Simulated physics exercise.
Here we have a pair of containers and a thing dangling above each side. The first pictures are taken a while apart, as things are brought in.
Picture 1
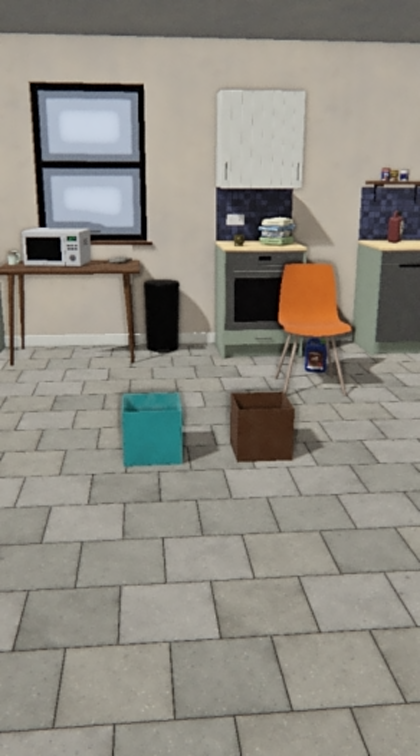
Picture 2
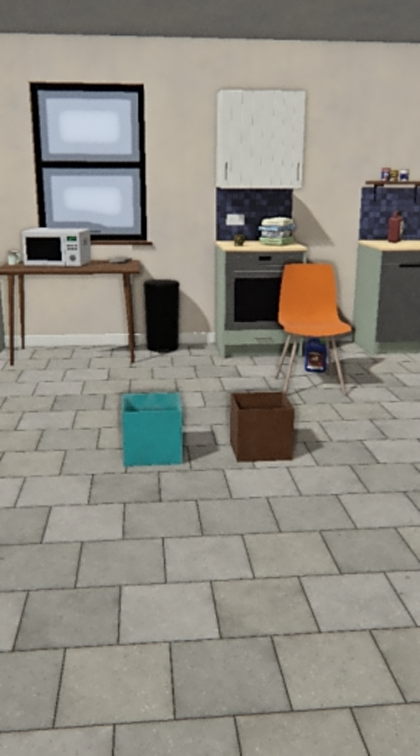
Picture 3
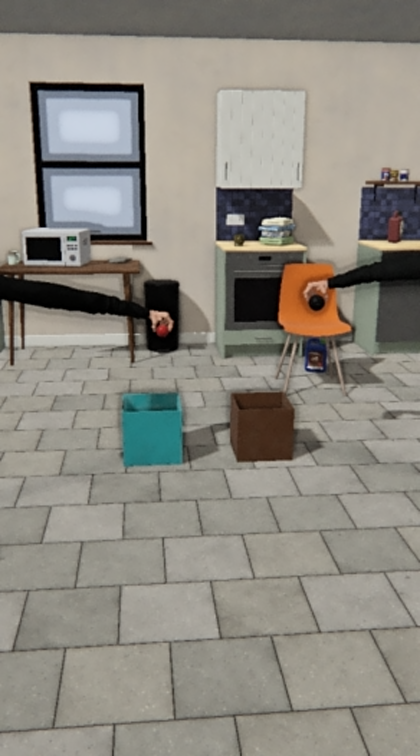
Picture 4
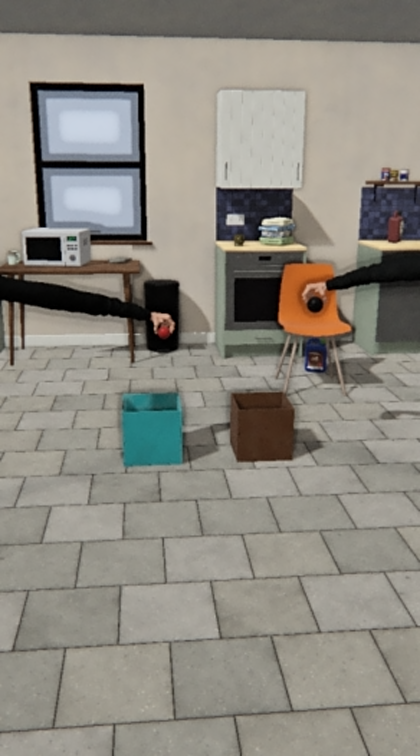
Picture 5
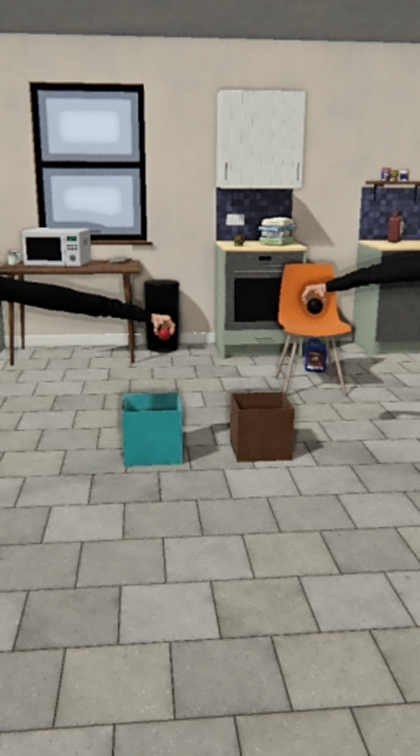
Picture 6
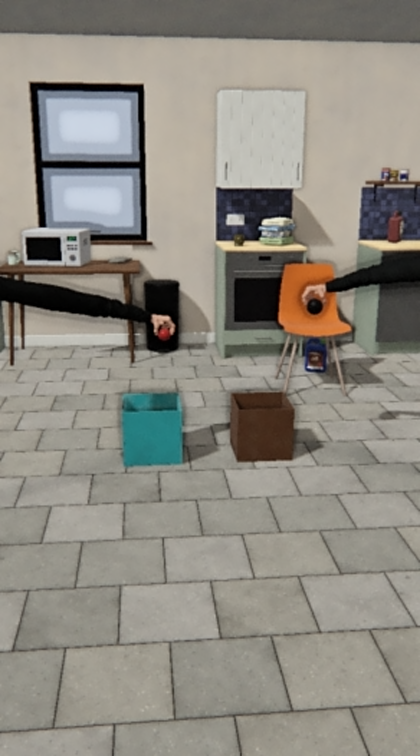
The video shows a teal crate and a brown basket on a tiled kitchen floor; two arms then appear from either side, the left holding a red tomato and the right a black ball, and stay nearly still.
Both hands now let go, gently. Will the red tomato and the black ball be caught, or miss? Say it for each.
Outcome: The red tomato is caught; the black ball falls beside it.
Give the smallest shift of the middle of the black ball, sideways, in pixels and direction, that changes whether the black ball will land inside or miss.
Roughly 24 pixels left.
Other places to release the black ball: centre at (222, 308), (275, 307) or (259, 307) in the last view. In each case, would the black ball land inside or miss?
One after another: It is not caught; is caught; is caught.
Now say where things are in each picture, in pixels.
In the first picture, left crate (152, 429).
In the second picture, right basket (261, 426).
In the third picture, still on the way; red tomato (162, 331); left crate (152, 429).
In the fourth picture, still on the way; black ball (315, 305); right basket (261, 426).
In the fifth picture, still on the way; red tomato (164, 334); left crate (152, 429).
In the sixth picture, in place, still held; red tomato (164, 335); black ball (315, 307); right basket (261, 426).
Then, 0.24 s past the last view, red tomato in the air near (165, 372); black ball in the air near (313, 344).
Finally, the red tomato drops into the container, near (166, 447); the black ball ends up outside, near (308, 442).
